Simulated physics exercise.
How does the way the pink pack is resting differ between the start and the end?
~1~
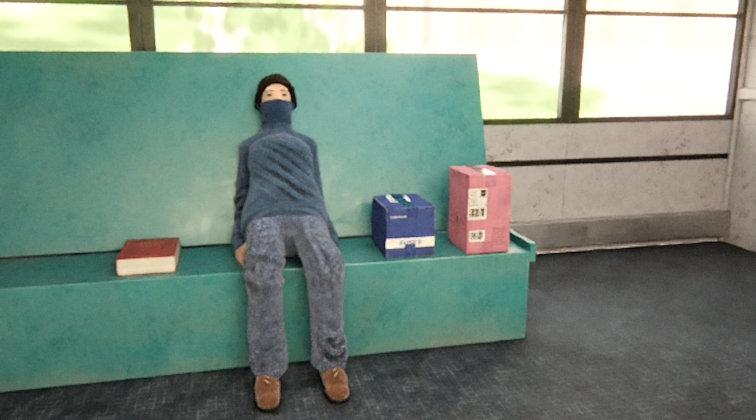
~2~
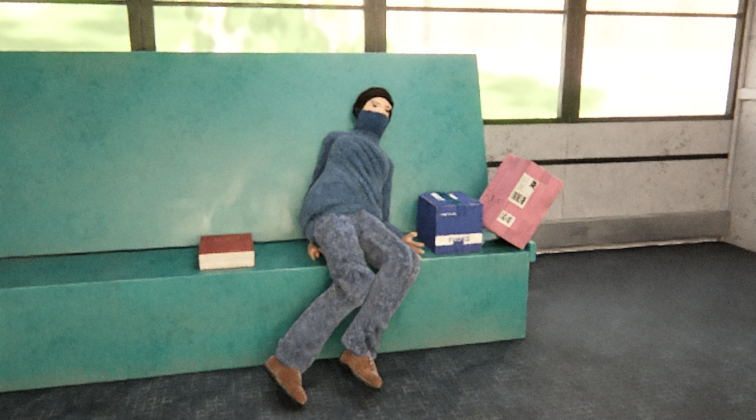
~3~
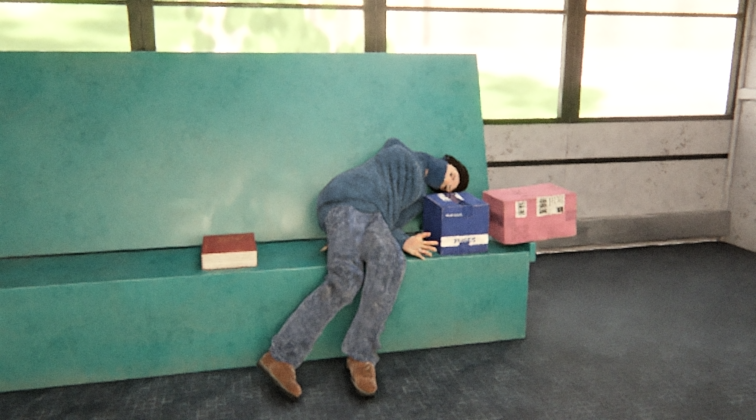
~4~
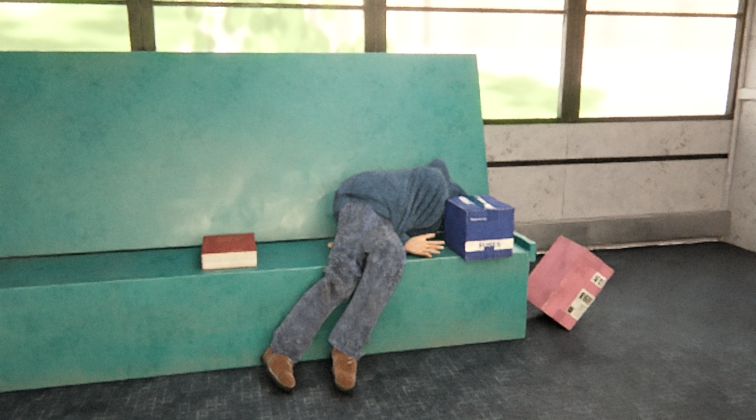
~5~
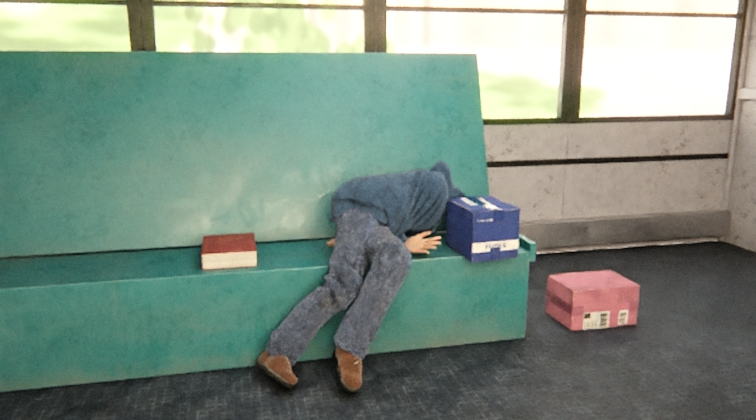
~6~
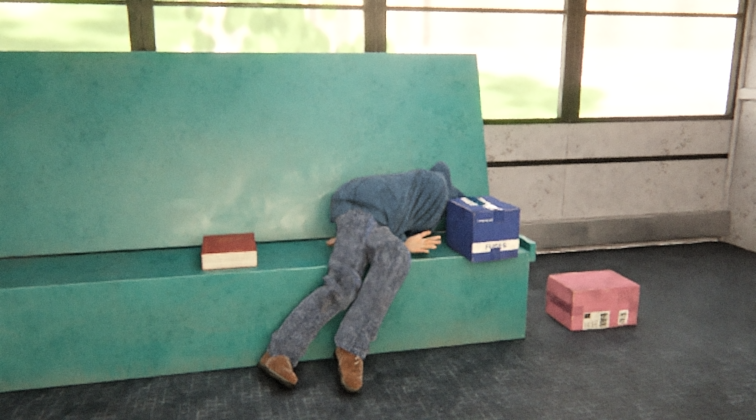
At the start the pink pack stands upright on the bench, and at the end it lies on its side on the floor.
